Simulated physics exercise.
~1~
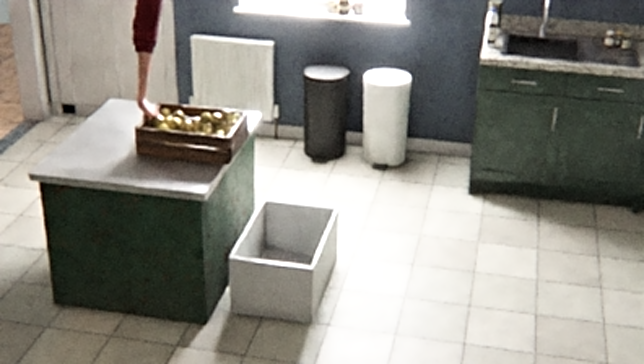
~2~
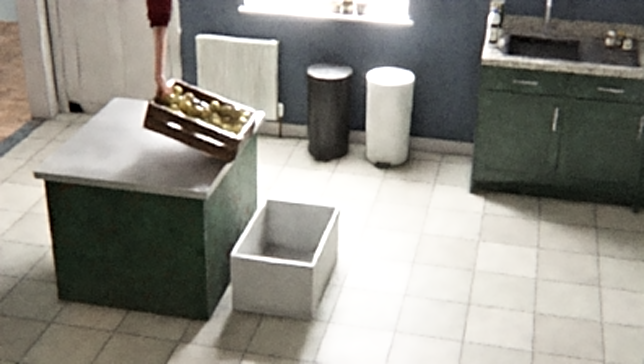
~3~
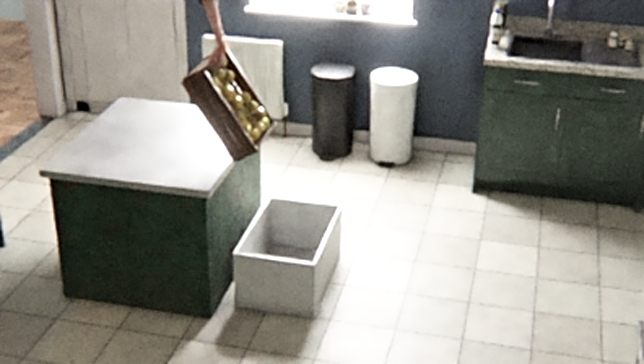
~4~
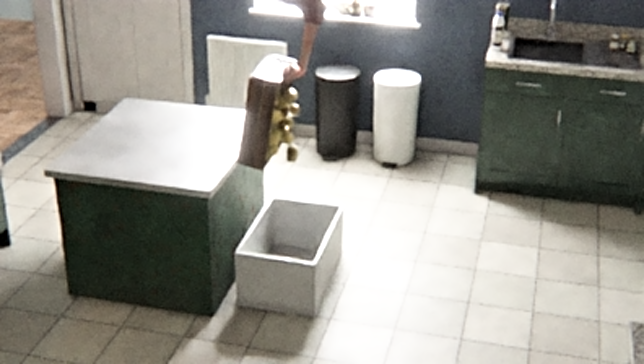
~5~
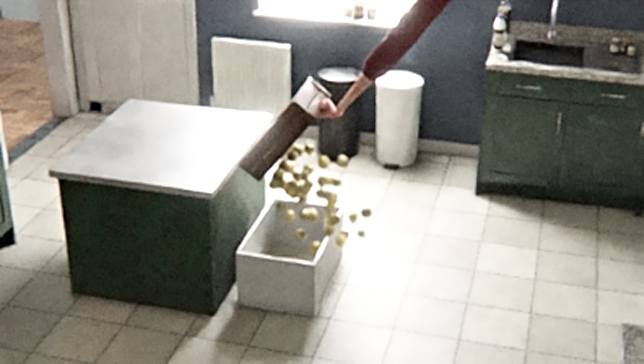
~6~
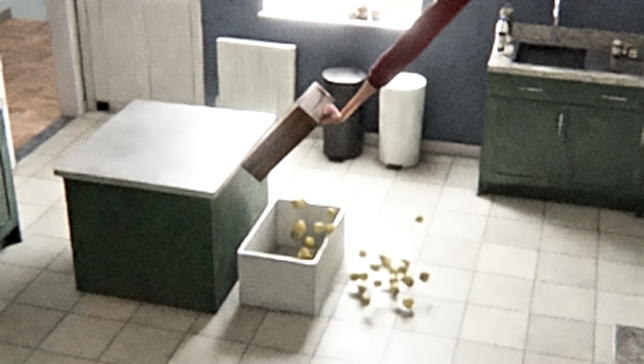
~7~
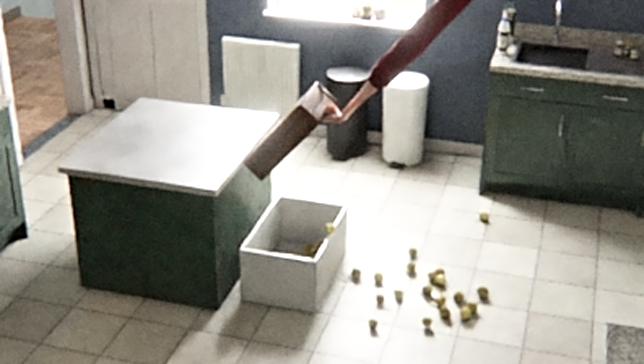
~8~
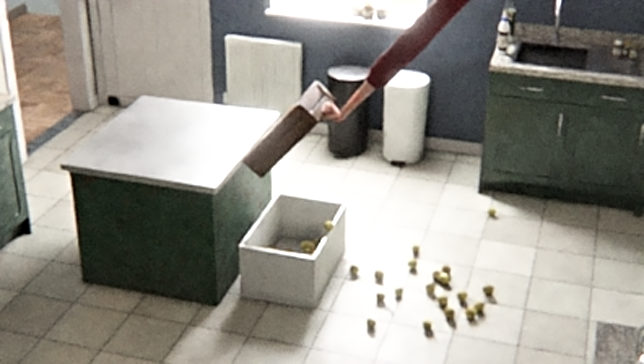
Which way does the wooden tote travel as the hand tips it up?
The wooden tote moves to the right, from the top of the bench toward the white box.
